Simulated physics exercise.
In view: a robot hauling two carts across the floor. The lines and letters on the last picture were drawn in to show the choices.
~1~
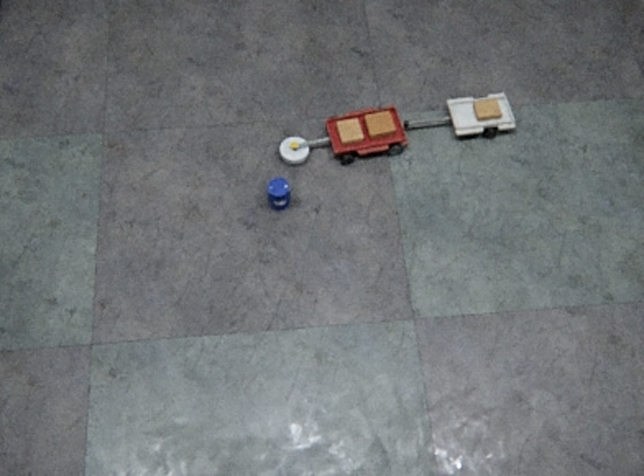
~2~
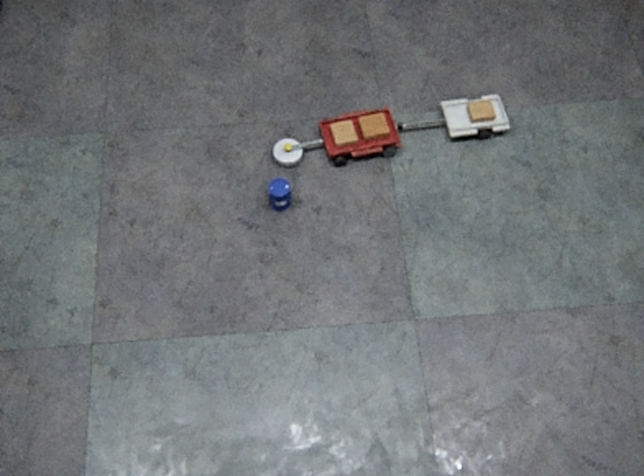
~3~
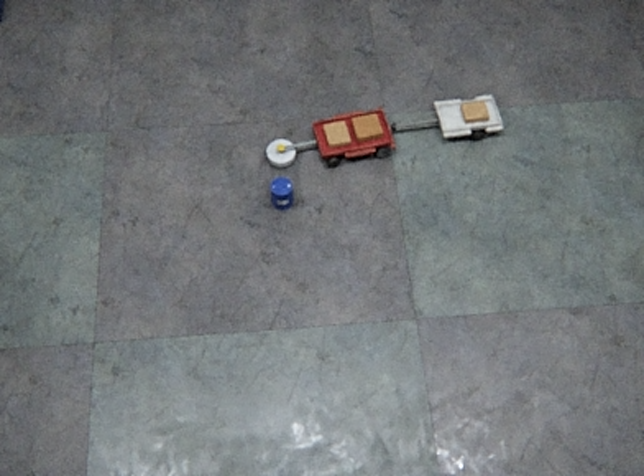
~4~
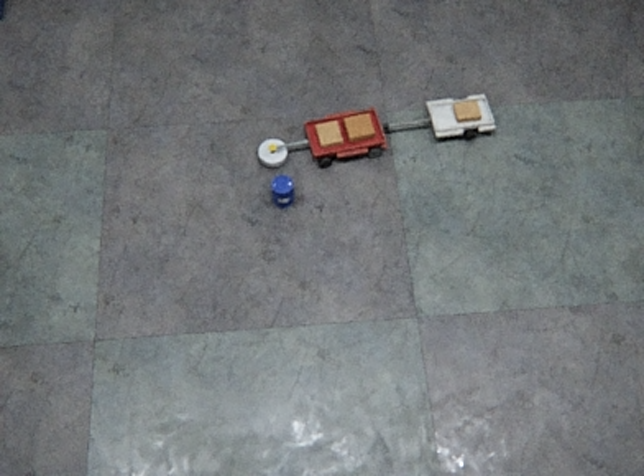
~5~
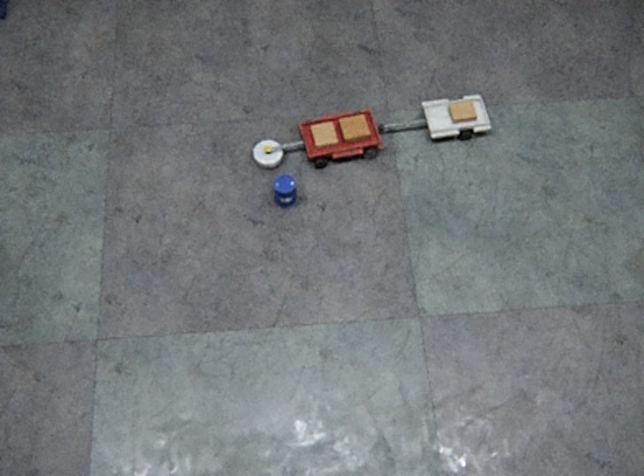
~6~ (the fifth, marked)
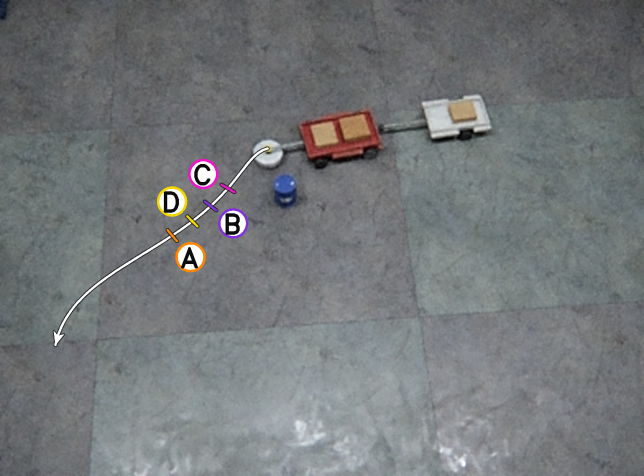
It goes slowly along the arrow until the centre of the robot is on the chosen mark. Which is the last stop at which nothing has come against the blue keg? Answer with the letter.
No farther than C.
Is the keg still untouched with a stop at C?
Yes.
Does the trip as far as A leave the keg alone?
No.
On the copy, A at (172, 236); B at (211, 206); C at (228, 188); D at (192, 221); the route from (268, 148) via (166, 240) to (55, 345).
On C. First, robot (252, 164), last cart (437, 118).
Then, robot (239, 180), last cart (420, 121).
Finally, robot (229, 193), last cart (404, 124); nothing has been touched.
By contrast, A is too far, the keg has been hit; B is too far, the keg has been hit; D is too far, the keg has been hit.
